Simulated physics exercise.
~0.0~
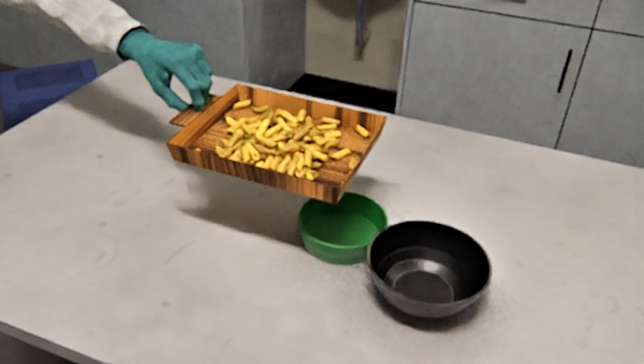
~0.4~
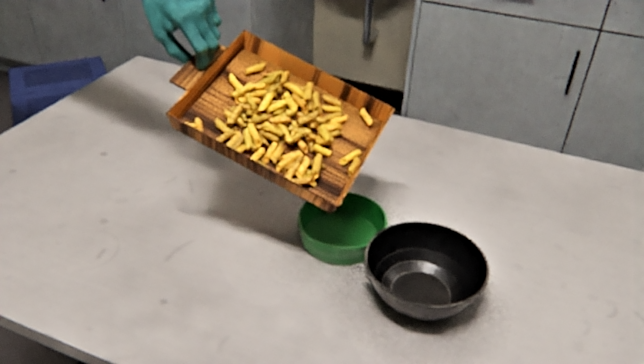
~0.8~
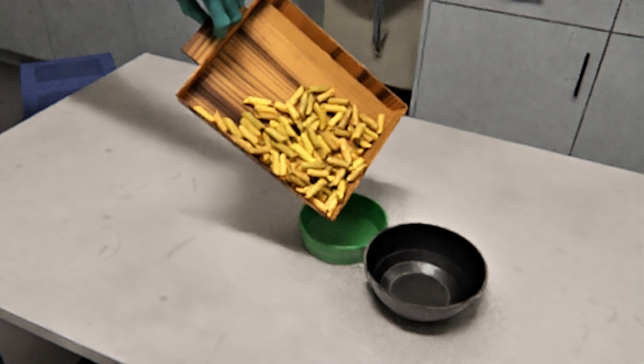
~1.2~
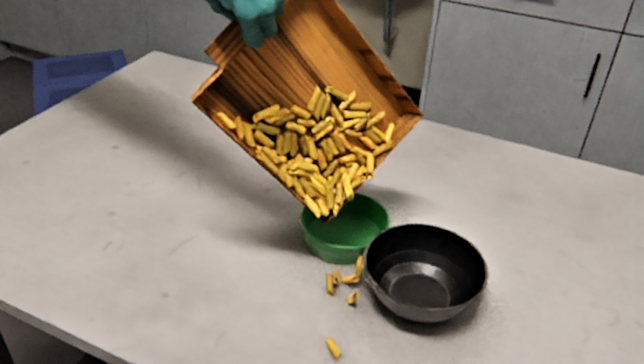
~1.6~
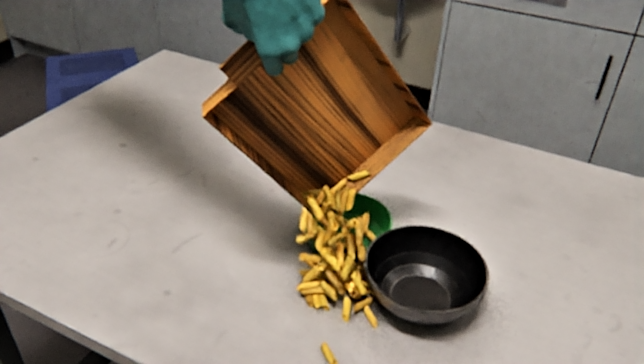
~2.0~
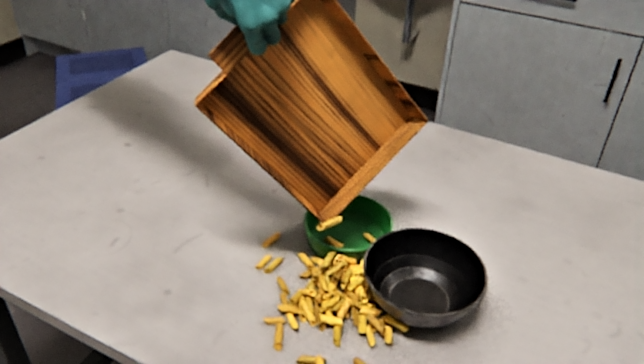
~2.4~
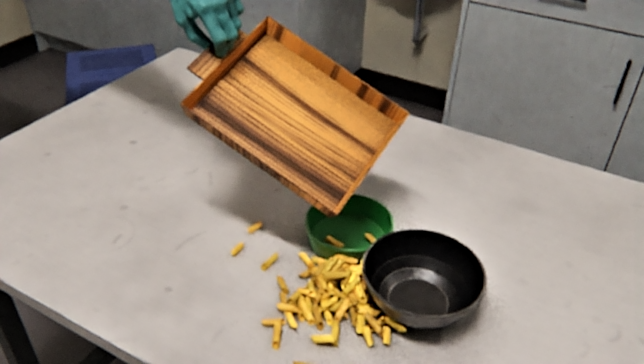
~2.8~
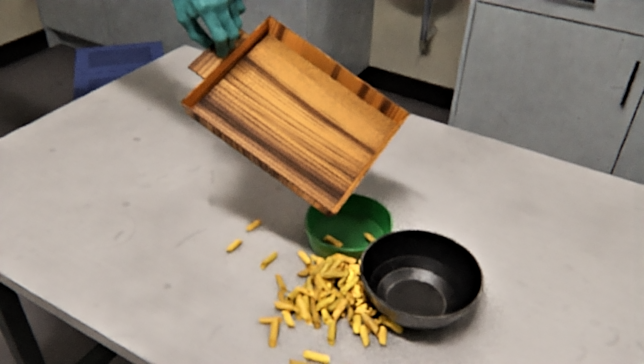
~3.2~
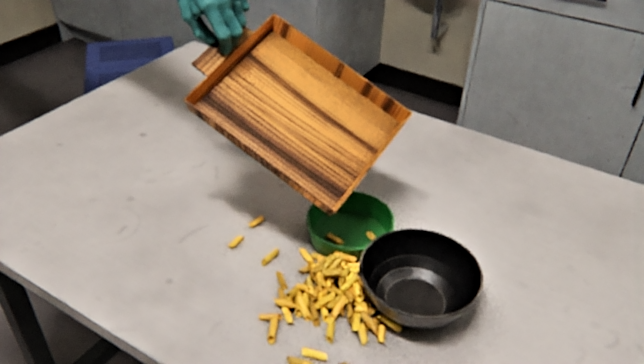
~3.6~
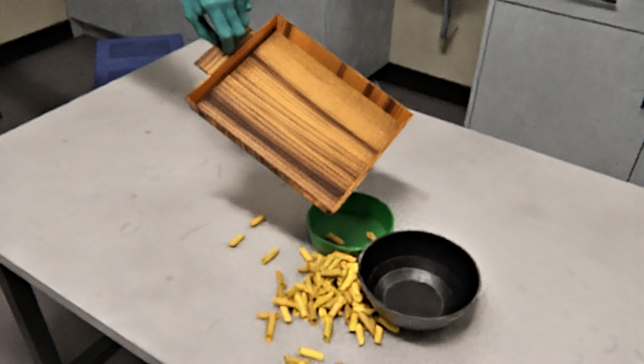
On a pale table in a room with grey cabinets, a teal-gloved hand holds a wooden tray of yellow pasta pieces above a green dish and a black bowl. The hand tips the tray steadily toward the right, and the pasta slides down into its lower corner. A few pieces drop first, then the rest pours out in a rush, landing mostly in front of the green dish. The emptied tray tilts partway back and stays there. Nearly all the pasta ends heaped and scattered on the table, with only a few pieces in the green dish and none in the black bowl.
